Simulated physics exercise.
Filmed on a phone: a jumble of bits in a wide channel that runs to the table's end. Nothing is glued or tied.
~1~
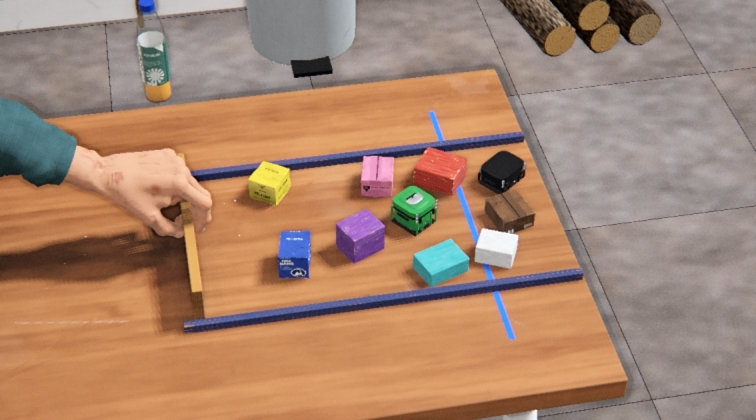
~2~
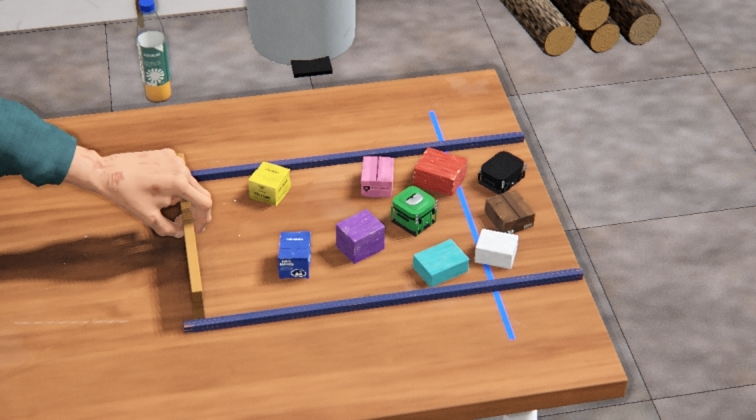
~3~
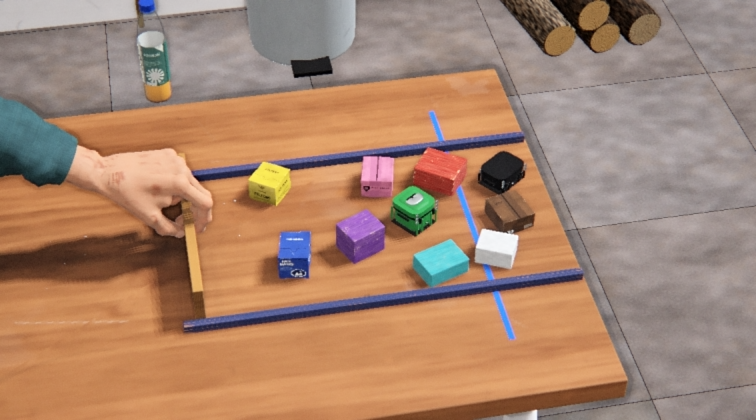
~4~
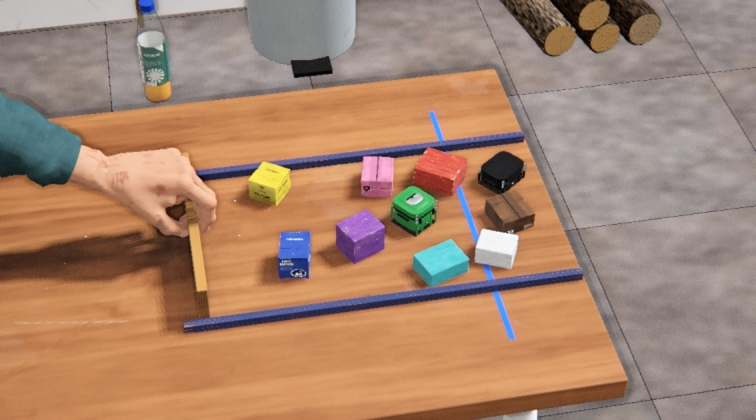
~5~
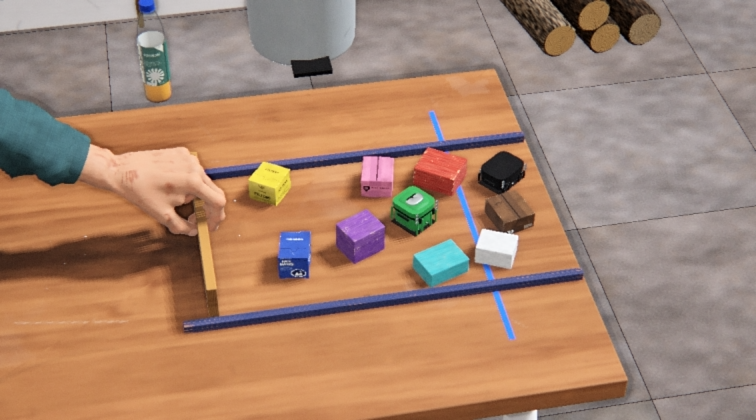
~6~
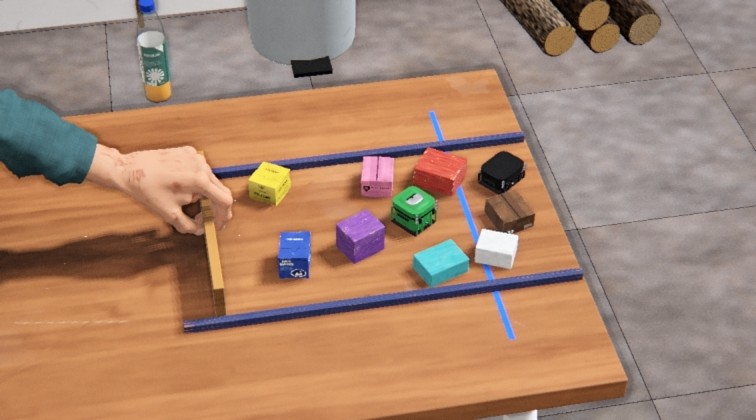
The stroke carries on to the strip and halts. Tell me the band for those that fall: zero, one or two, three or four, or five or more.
Outcome: The number that fall off is one or two.
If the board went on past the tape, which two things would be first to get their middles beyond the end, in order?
They are the black case, then the brown box.
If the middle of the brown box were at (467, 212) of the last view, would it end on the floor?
Then it holds on.
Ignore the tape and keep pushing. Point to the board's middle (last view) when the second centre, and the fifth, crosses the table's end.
First at (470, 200), next at (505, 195).
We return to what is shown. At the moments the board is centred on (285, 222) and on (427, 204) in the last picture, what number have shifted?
2 and 10.
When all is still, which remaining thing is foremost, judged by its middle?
That is the brown box.
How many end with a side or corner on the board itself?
4 of them.
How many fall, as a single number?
In all, 1 of them.
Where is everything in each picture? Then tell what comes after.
The first picture shows black case (502, 173); brown box (510, 212); white block (496, 249); board (189, 234); tape (468, 215).
The second picture shows brown box (510, 213); pink box (377, 177).
The third picture shows white block (496, 249); blue box (295, 255).
The fourth picture shows black case (502, 173); board (194, 234).
The fifth picture shows brown box (510, 213); turquoise block (441, 263).
The sixth picture shows black case (502, 173); brown box (510, 213); white block (496, 249); board (209, 232); tape (468, 215).
A little later, none off yet; black case at rest near (502, 173); brown box at rest near (510, 213); white block at rest near (496, 249).
When it is over, the number that fall off is one or two; down, black case.
